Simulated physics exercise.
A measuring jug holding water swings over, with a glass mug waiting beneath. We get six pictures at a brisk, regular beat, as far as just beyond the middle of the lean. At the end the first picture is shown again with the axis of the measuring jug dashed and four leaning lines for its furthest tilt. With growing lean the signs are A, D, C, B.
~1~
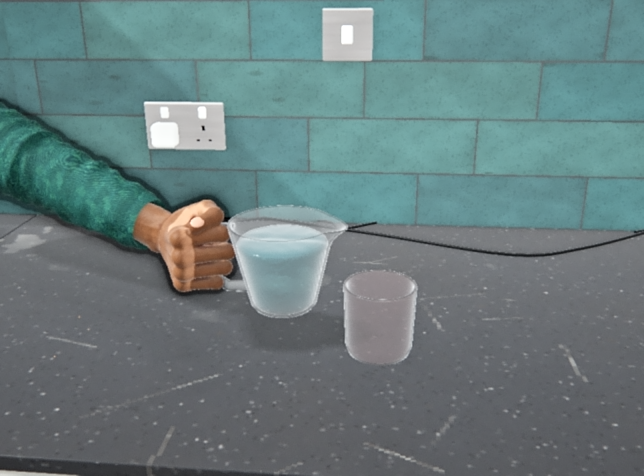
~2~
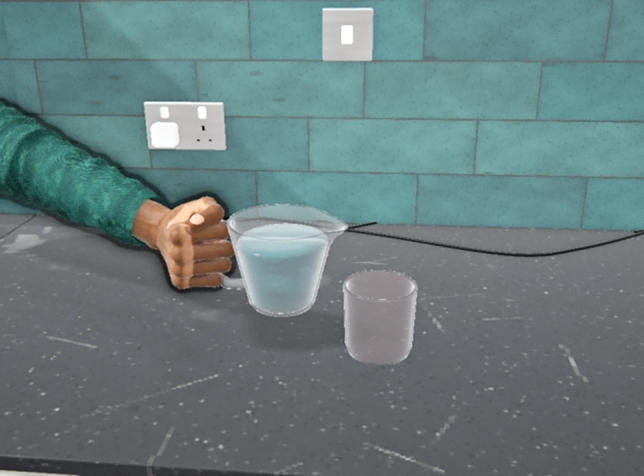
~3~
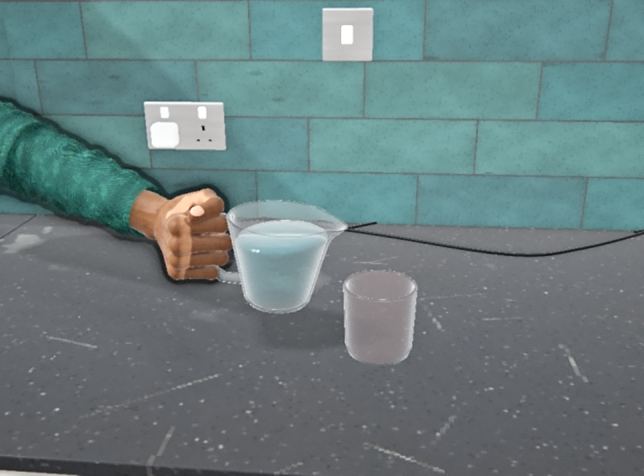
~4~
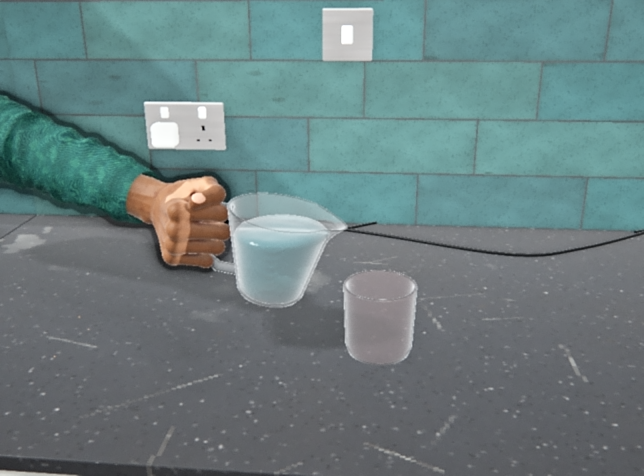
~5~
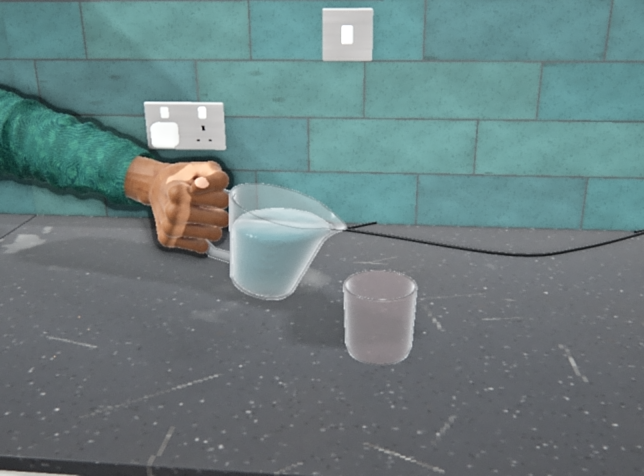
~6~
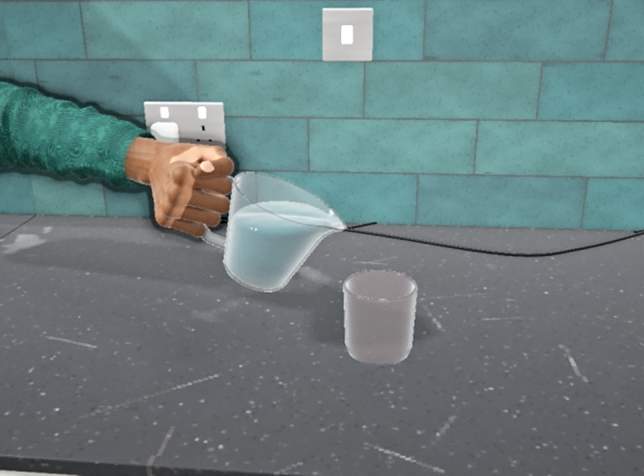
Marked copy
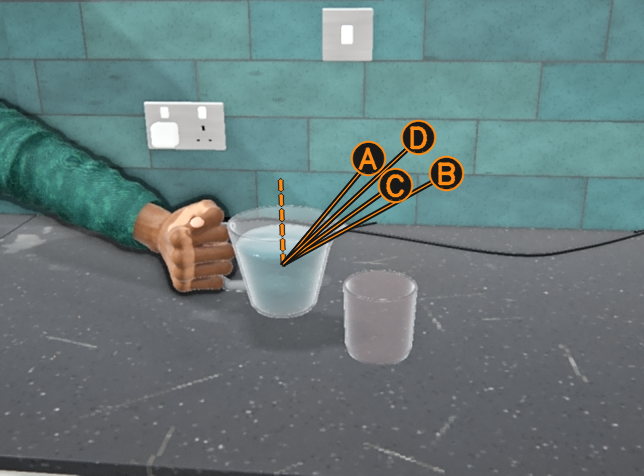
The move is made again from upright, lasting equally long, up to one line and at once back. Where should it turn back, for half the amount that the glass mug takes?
D is best.
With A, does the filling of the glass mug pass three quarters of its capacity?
No.
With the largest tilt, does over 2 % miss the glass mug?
Yes.
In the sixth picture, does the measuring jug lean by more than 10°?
Yes.
On the marked copy, A at (359, 173); B at (431, 182); C at (380, 194); D at (406, 149).
Choosing A, the glass mug ends with about 33 % of what it can hold.
Choosing B, the glass mug ends with about 69 % of what it can hold; 12 % of the water is spilt.
Choosing C, the glass mug ends with about 66 % of what it can hold.
Choosing D, the glass mug ends with about 49 % of what it can hold.
